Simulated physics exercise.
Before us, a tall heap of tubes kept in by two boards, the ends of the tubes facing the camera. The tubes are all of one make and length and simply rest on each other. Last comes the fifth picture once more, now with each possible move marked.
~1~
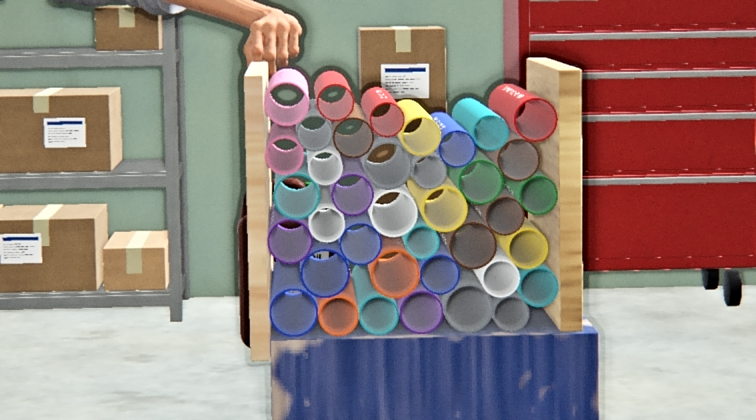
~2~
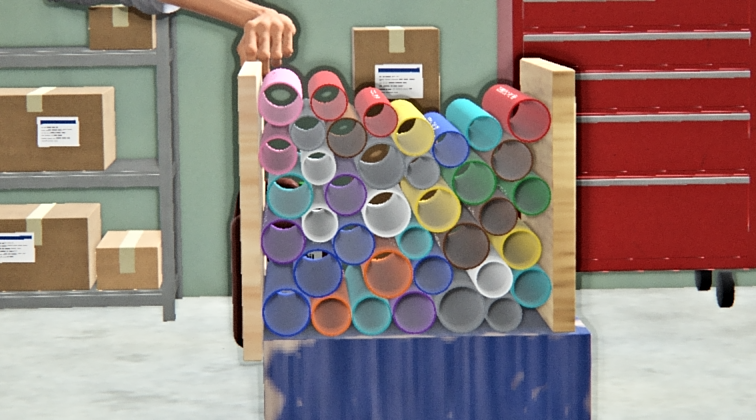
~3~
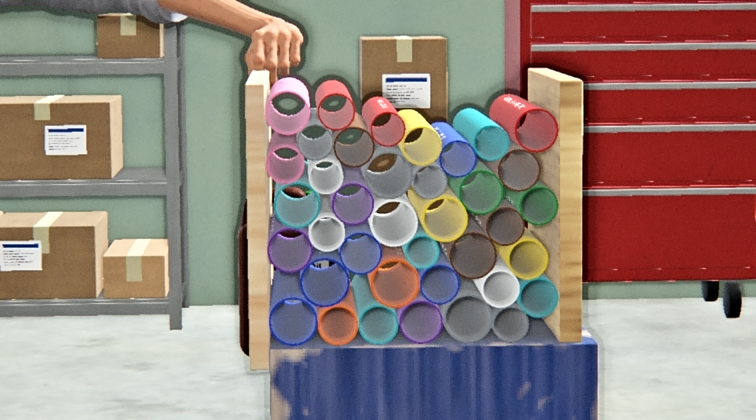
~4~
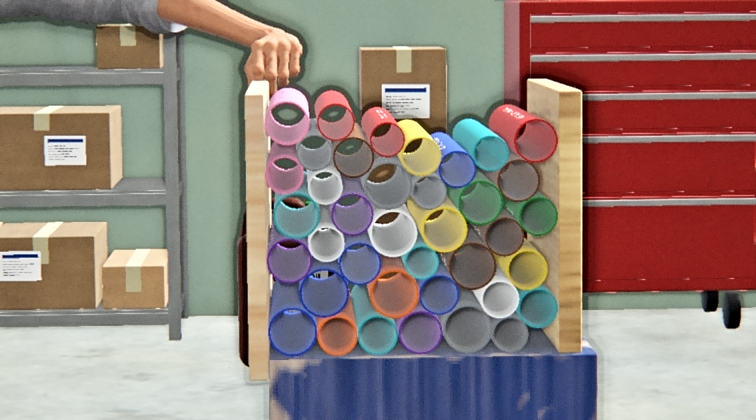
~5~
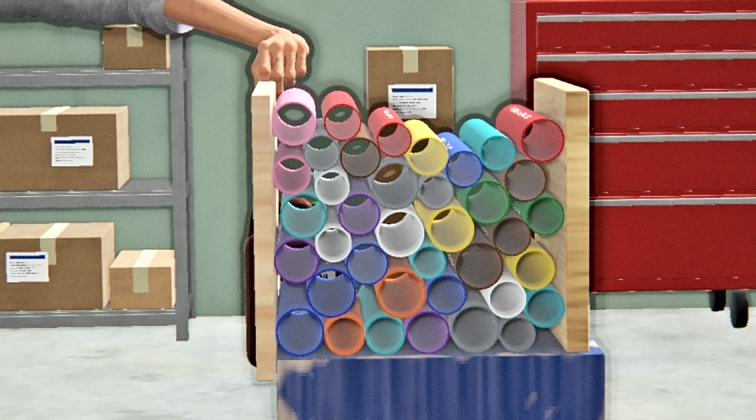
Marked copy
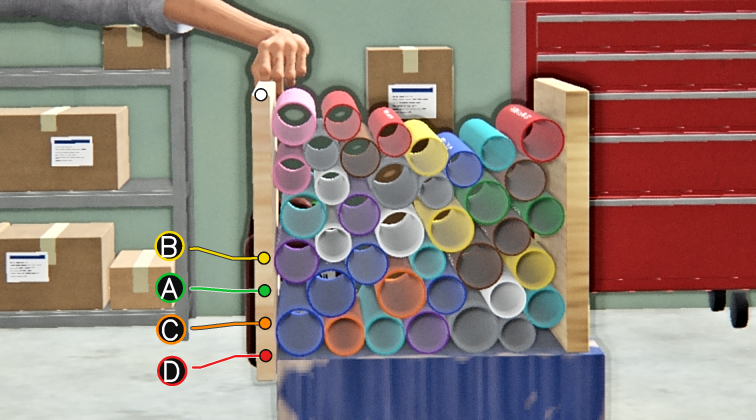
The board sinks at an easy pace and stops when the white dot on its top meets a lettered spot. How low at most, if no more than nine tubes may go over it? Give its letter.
No lower than A.
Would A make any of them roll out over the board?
Yes, at A.
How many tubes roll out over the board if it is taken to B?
The count is four.
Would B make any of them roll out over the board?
Yes.
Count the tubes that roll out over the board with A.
It comes to eight.
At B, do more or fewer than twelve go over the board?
It loses fewer than twelve.
On the marked copy, A at (265, 290); B at (264, 258); C at (265, 323); D at (266, 356); the white dot at (261, 95).
With A. Early on, top of the board (272, 179).
Further on, top of the board (274, 274).
At the end, top of the board (274, 289), eight out over the board.
As for the rest, B about four out over the board; C more than nine out over the board; D more than nine out over the board.
